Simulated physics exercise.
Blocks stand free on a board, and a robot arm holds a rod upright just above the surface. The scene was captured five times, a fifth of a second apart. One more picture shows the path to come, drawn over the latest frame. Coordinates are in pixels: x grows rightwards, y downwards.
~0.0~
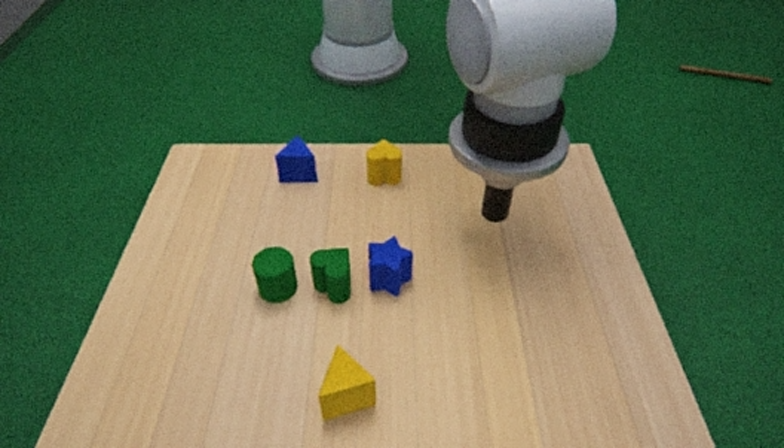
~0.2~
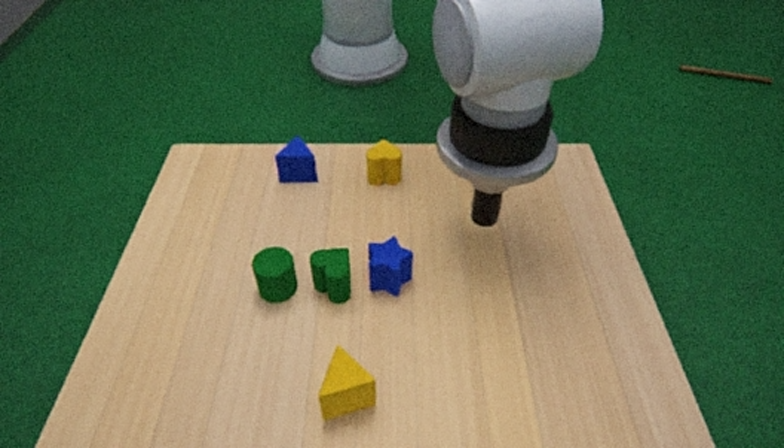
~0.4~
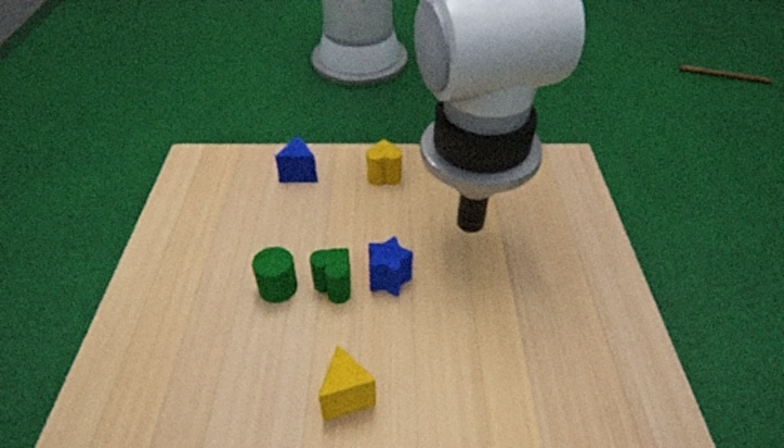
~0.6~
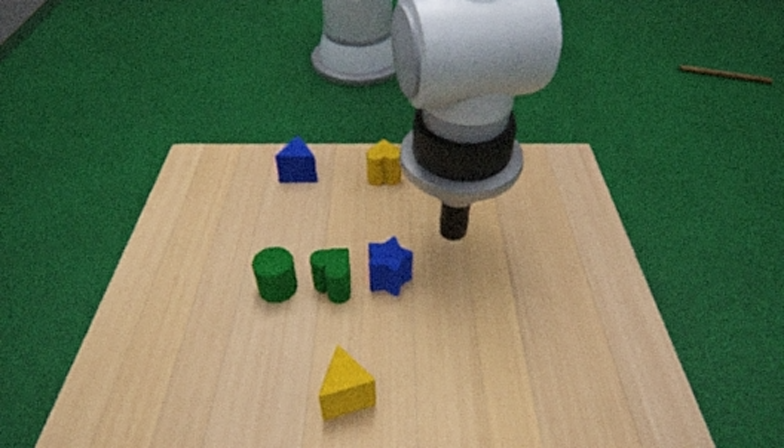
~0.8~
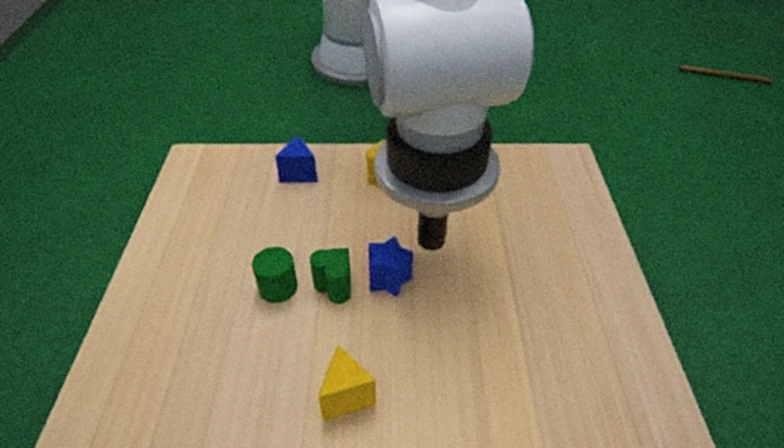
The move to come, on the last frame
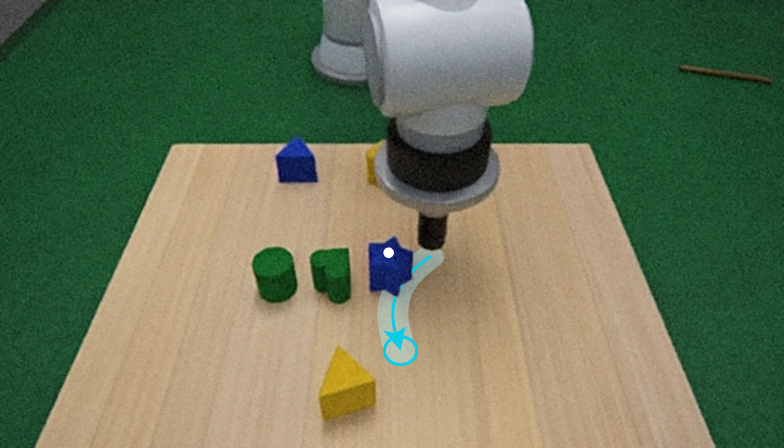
To begin with, a robot arm holds a dark rod upright above the right side of a wooden board, where blue, yellow and green blocks stand. The arm then carries the rod a short way left and slightly nearer the viewer, until it is just right of the blue star, while all the blocks stay still.
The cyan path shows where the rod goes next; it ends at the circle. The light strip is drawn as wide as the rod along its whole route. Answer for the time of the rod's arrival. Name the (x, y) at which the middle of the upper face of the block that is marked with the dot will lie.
About (360, 284).
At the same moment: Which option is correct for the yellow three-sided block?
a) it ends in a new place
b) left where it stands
The correct letter is b.
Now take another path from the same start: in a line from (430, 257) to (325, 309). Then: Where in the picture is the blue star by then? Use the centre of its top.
It is at (291, 298).
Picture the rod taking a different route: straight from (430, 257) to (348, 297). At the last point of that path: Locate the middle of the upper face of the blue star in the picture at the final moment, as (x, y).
Put as a pixel place, it's (319, 287).
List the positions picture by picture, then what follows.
The first frame shows rod's lower end at (495, 214); green heart at (332, 260); yellow three-sided block at (344, 373); blue star at (389, 253).
The second frame shows rod at (484, 219); blocks still.
The third frame shows rod at (470, 224); blocks still.
The fourth frame shows rod at (453, 232); blocks still.
The fifth frame shows rod at (431, 241); green heart at (332, 260); yellow three-sided block at (344, 373); blue star at (389, 253).
Drawn move, from (430, 257) through (404, 280) and (393, 313) to (401, 350); the dot is on the blue star.
The first path, step by step. One third of the way, rod at (404, 266); blue star at (375, 263), turned 15° clockwise.
Two thirds of the way, rod at (393, 298); green heart at (327, 263), turned 20° clockwise; blue star at (360, 283), turned 45° clockwise.
At the end, rod at (401, 336); green heart at (327, 263), turned 20° clockwise; yellow three-sided block still; blue star at (360, 284), turned 55° clockwise.
